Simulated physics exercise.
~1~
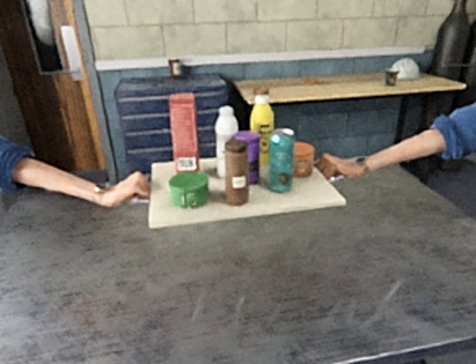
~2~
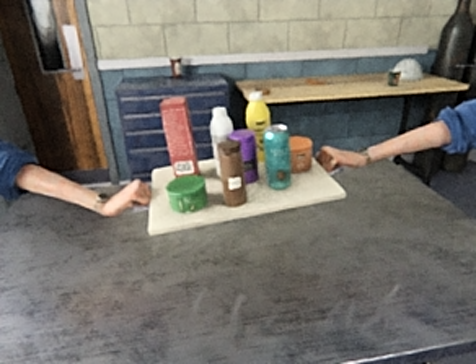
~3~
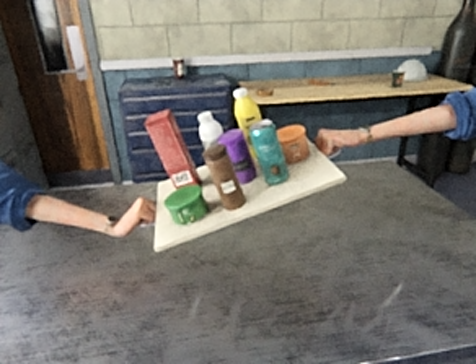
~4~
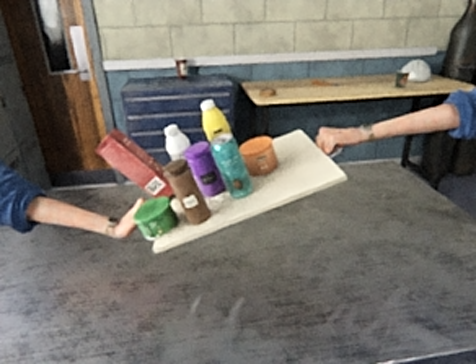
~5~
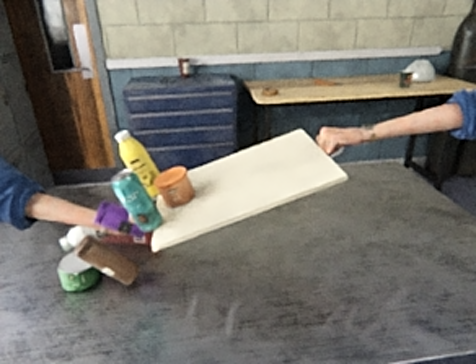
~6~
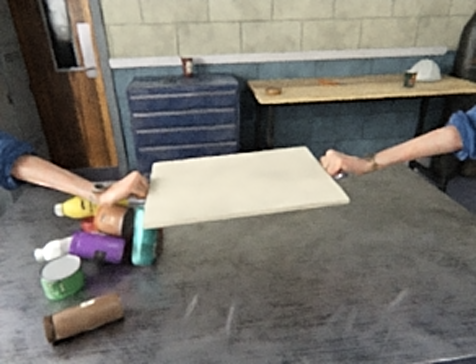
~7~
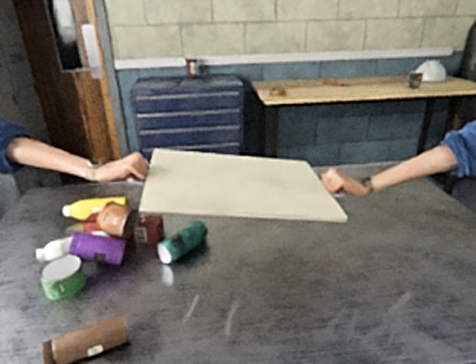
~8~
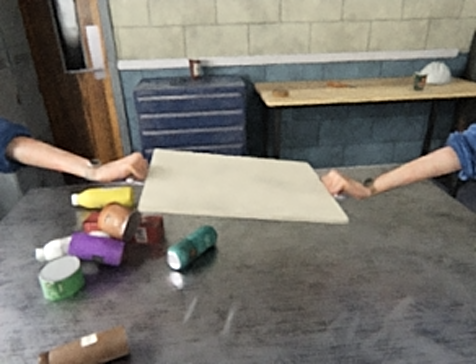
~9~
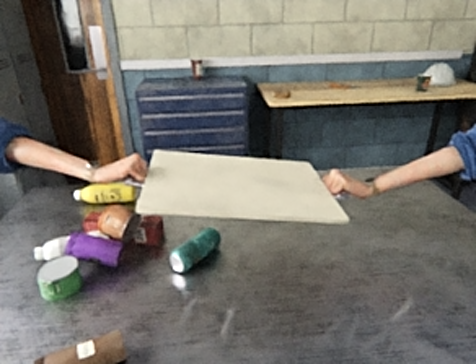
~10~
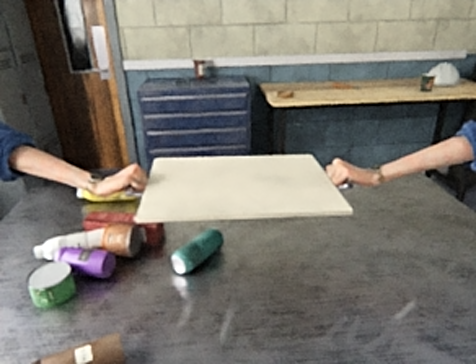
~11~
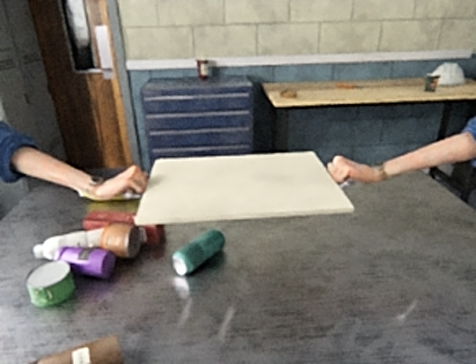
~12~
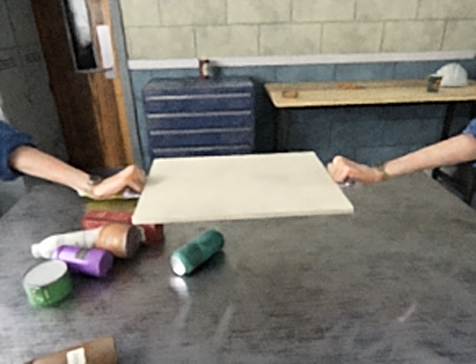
Bottles, jars and tubs slide left off a tilting handheld tray and scatter on the table.
